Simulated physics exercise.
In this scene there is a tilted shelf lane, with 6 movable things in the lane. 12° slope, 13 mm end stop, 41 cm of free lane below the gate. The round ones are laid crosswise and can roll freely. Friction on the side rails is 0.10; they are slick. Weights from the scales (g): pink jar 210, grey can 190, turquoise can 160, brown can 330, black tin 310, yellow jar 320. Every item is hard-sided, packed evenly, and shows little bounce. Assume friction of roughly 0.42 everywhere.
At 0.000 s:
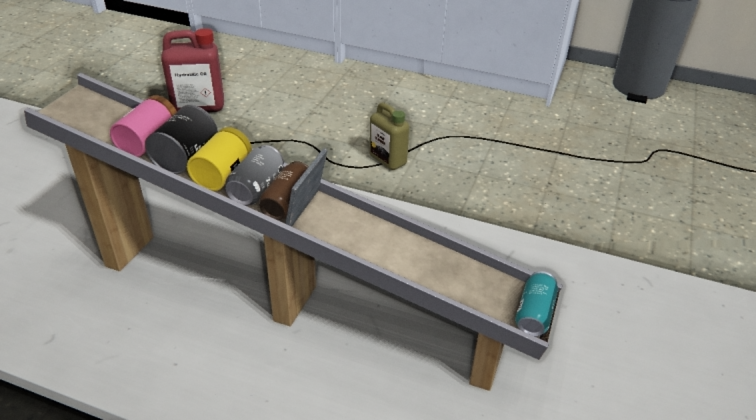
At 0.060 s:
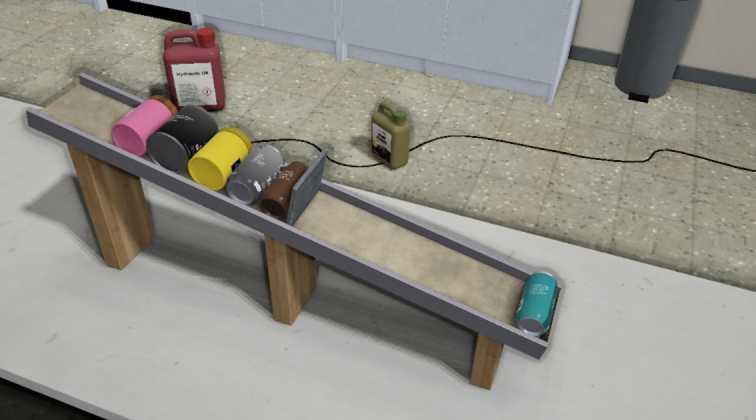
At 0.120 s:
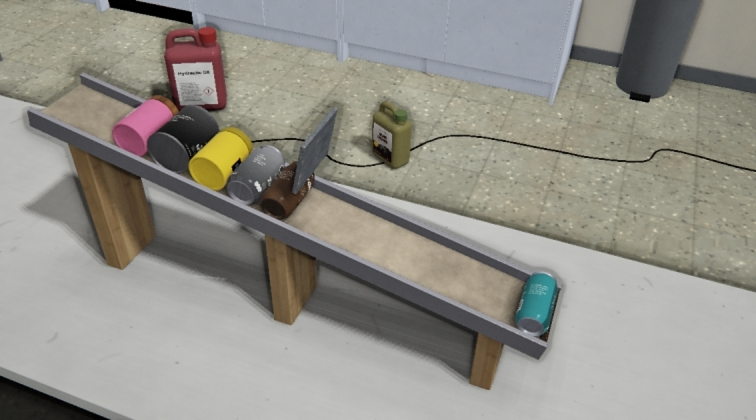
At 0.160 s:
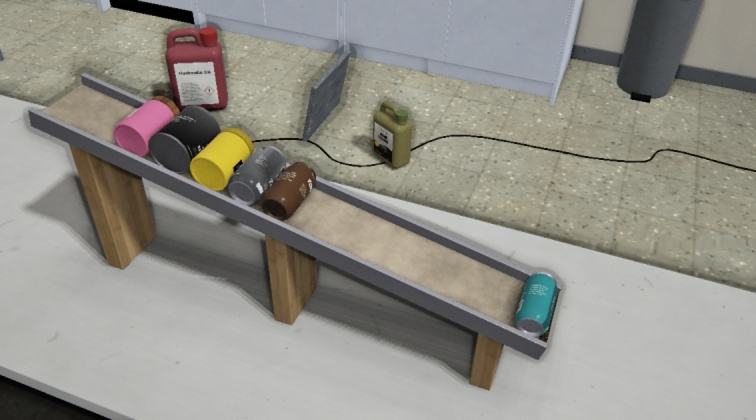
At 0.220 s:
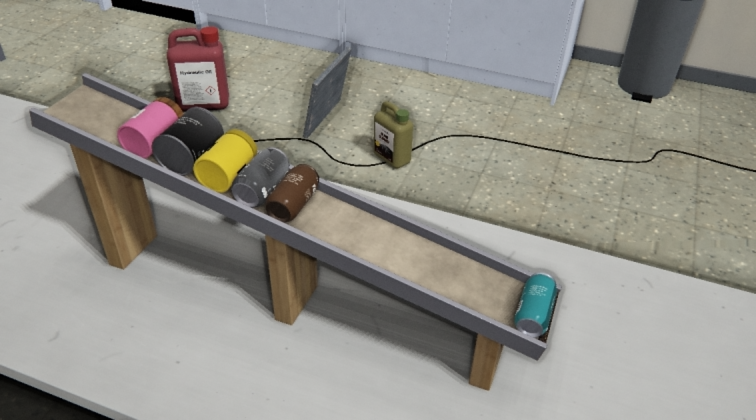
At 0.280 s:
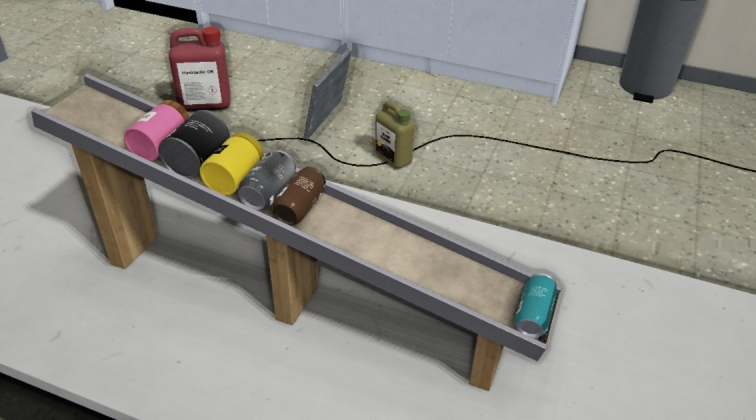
We see a tilted lane holding a row of five jars and cans behind a gate, with a turquoise can at the lower right end; the gate lifts away, and the row begins rolling slightly down to the right.
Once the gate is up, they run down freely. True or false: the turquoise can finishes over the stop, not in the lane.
True.
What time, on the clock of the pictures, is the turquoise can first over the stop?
Near 1.1 s.
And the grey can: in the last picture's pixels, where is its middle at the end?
You'll see it about at (542, 302) in the last picture.
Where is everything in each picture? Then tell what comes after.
The first picture shows gate shut; turquoise can (537, 304); pink jar (145, 126).
The second picture shows gate shut; brown can (288, 191); black tin (183, 139).
The third picture shows leader 47 cm from the stop; yellow jar (222, 158); pink jar (147, 126).
The fourth picture shows leader 46 cm from the stop; grey can (258, 176); brown can (289, 191).
The fifth picture shows leader 46 cm from the stop; black tin (189, 141); yellow jar (227, 161).
The sixth picture shows leader 45 cm from the stop; turquoise can (536, 305); pink jar (158, 130).
After 0.68 s, leader 25 cm from the stop; turquoise can near (536, 305).
After 0.88 s, leader 8 cm from the stop; turquoise can near (536, 305).
After 1.38 s, turquoise can now over the stop.
In the end (2.0 s), over the stop, turquoise can and brown can; the other 4 in the lane.
